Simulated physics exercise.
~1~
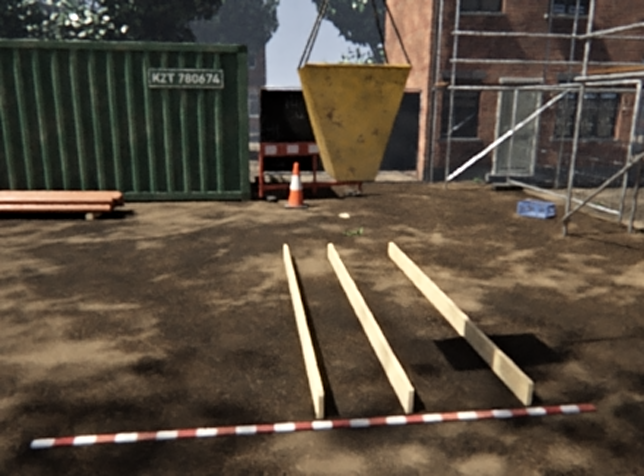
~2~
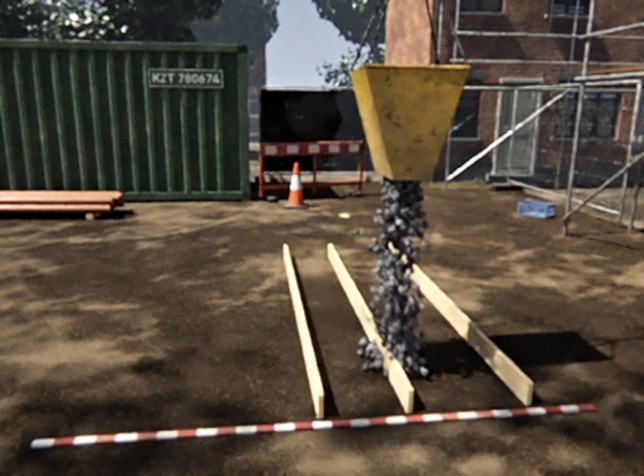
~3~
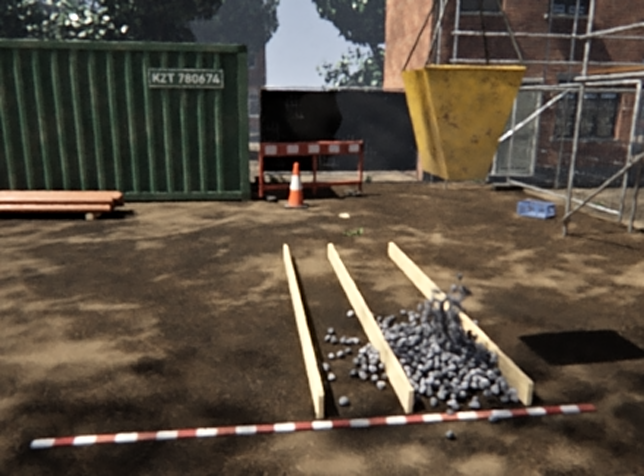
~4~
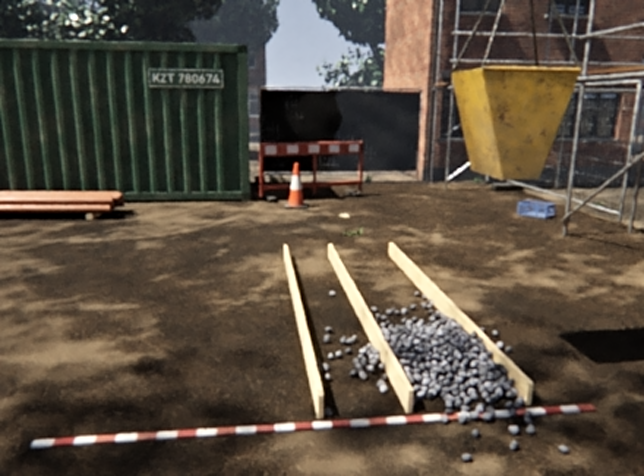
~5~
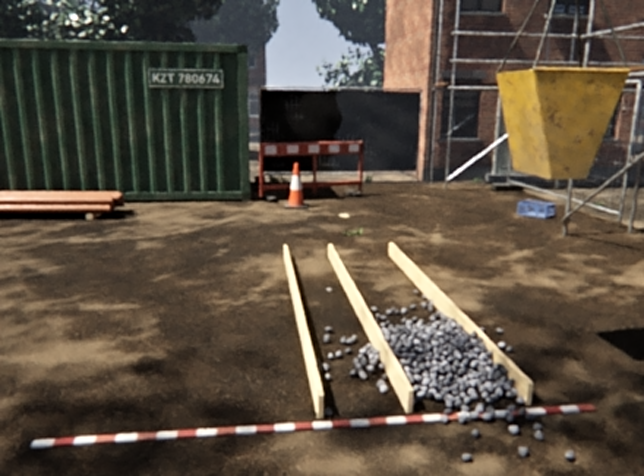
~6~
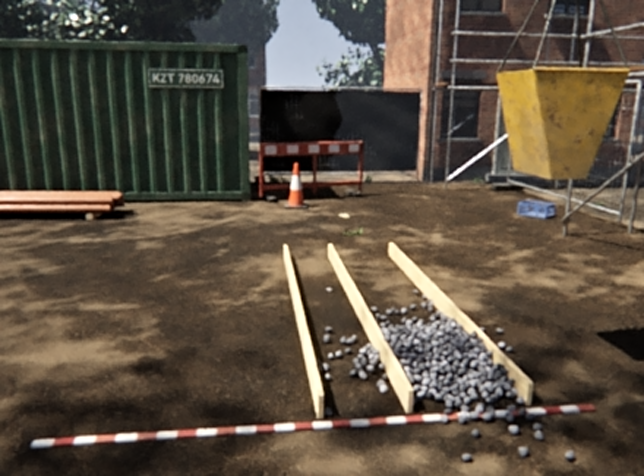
On a building site, a yellow skip hanging from a crane moved right and dropped grey stones from its bottom onto ground marked off by planks, then stopped farther right, leaving most in the right bay and a few scattered outside it.
